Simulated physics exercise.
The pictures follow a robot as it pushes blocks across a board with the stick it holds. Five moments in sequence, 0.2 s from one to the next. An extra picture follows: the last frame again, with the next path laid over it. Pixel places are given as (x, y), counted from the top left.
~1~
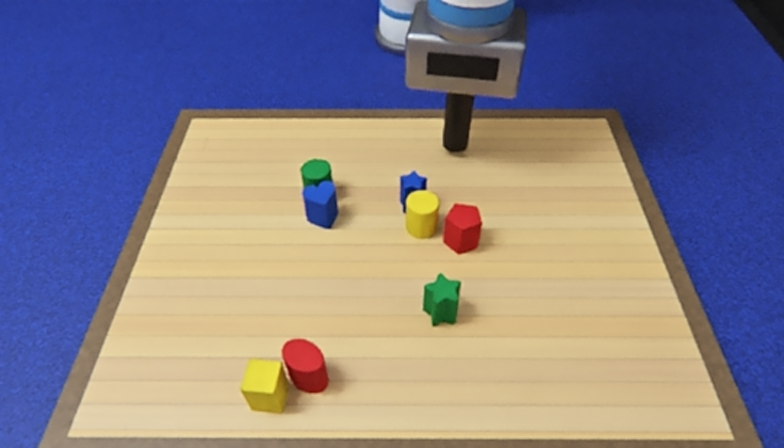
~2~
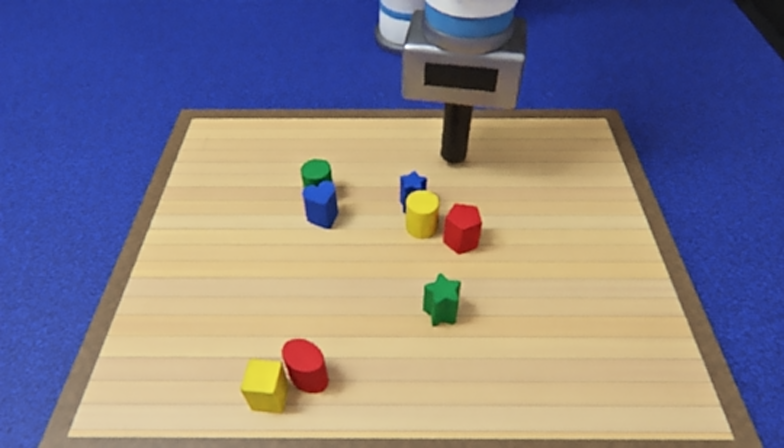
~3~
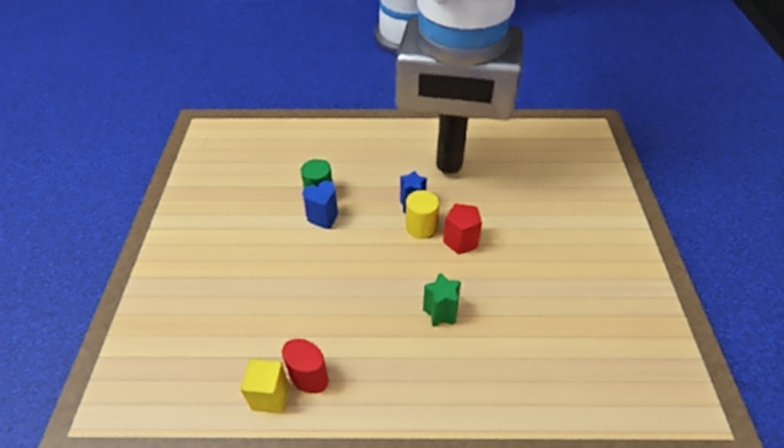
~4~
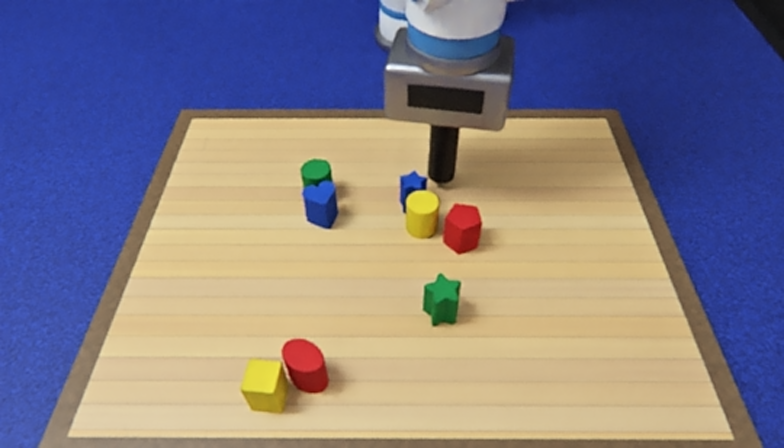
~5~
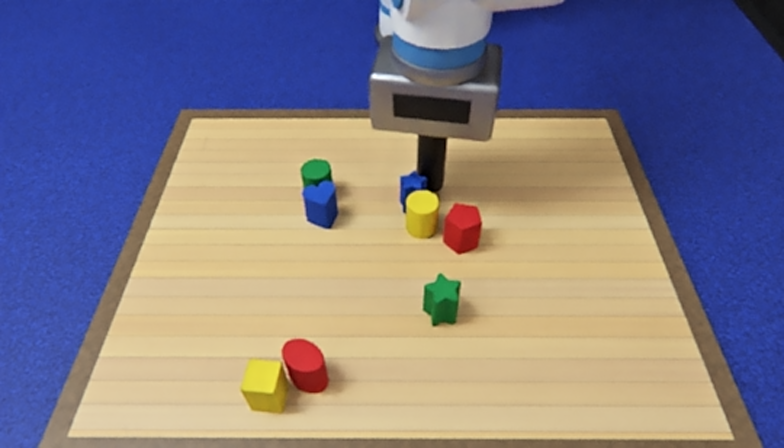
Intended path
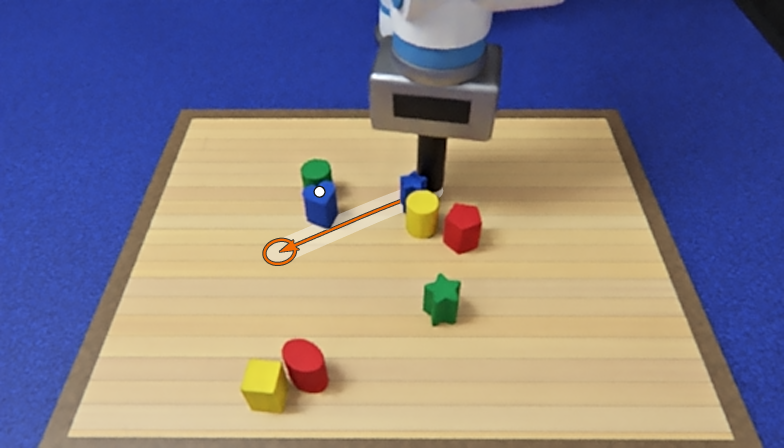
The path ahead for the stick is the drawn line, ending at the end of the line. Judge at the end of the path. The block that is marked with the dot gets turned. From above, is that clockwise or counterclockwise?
In a top view, it turns clockwise.
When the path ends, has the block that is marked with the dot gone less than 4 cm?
Going by the path, yes.
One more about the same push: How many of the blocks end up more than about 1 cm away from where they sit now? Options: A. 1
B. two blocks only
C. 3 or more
Letter B.
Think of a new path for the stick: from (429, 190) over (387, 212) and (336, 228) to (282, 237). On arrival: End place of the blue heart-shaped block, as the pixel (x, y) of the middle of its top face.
So, by the moment the path ends, you'll find the top centre of the blue heart-shaped block at (292, 188).
The drawn path runs straight from (429, 190) to (280, 252); the dot is on the blue heart-shaped block.
On the path given first. One third of the way, stick (381, 202); blue star-shaped block (385, 201), turned 50° anticlockwise; yellow circle (421, 204).
Two thirds of the way, stick (331, 223); blue heart-shaped block (306, 192), turned 20° clockwise; blue star-shaped block (382, 204), turned 80° anticlockwise; yellow circle (421, 204).
At the end, stick (278, 245); green circle not moved; blue heart-shaped block (301, 192), turned 35° clockwise; blue star-shaped block (382, 204), turned 80° anticlockwise; yellow circle (421, 204).
